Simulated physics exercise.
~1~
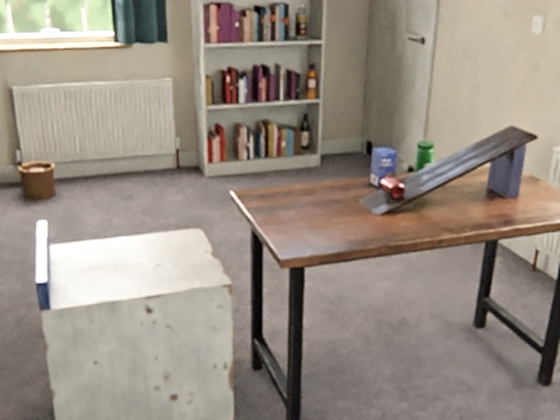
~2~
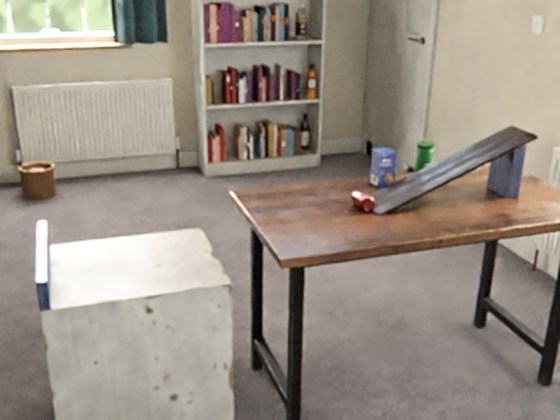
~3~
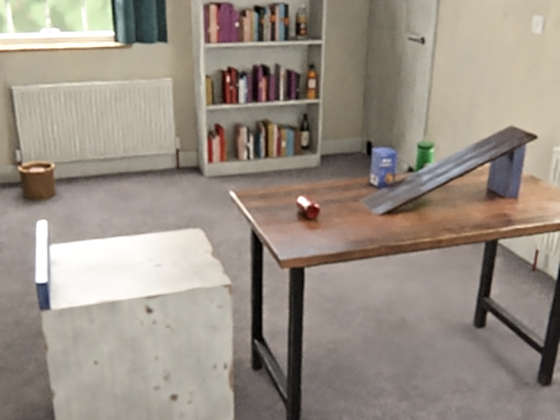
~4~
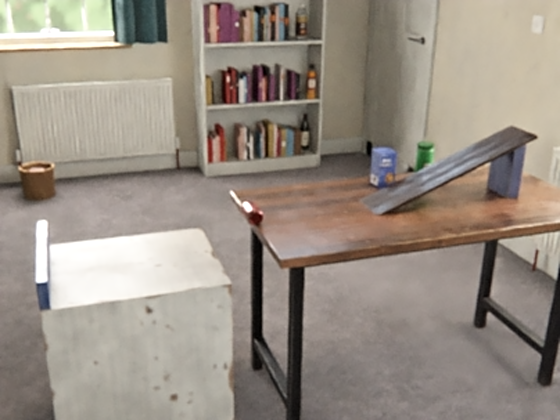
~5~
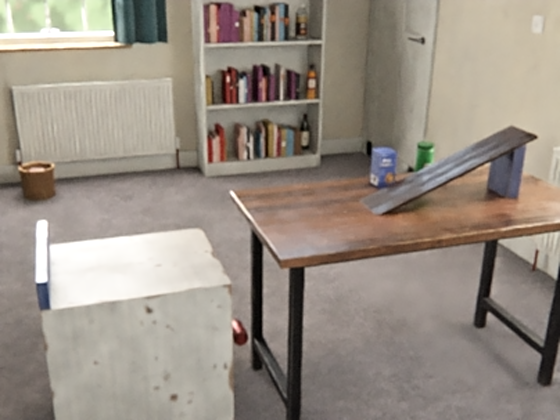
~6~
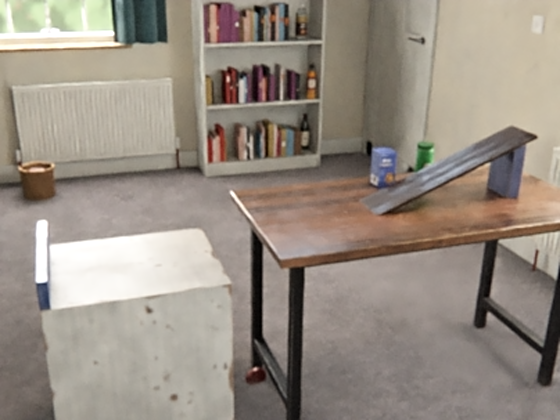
A table holds a ramp as a red can rolls left off it and drops into the gap.
